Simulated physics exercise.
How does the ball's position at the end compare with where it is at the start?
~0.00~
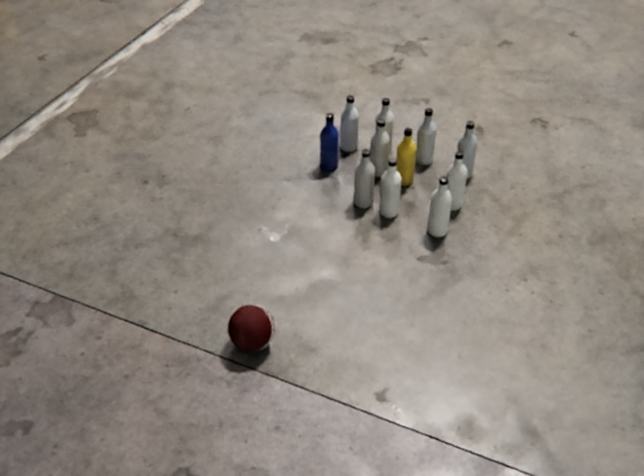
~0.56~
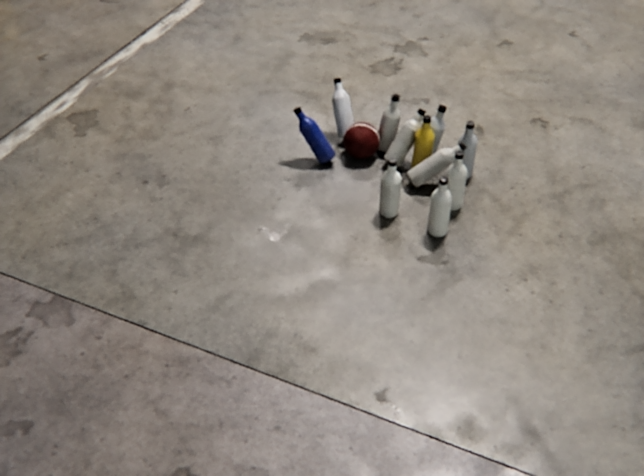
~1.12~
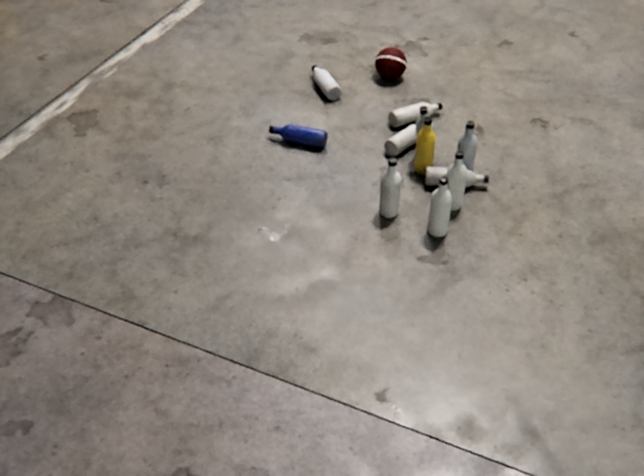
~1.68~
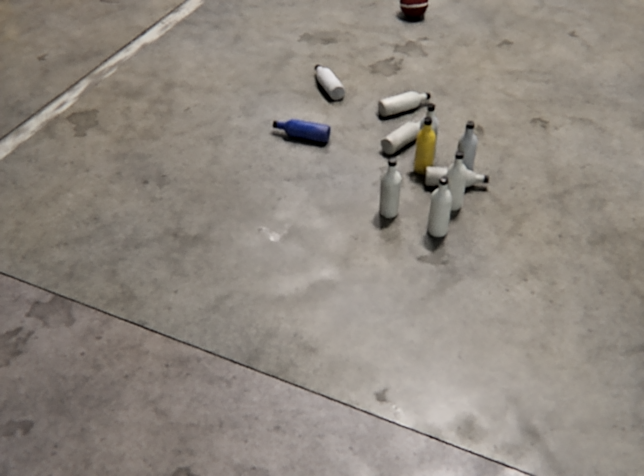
At the start the ball is in the lower left part of the view, below the bottles. By the end it is at the top edge, right of the middle and beyond the bottles.
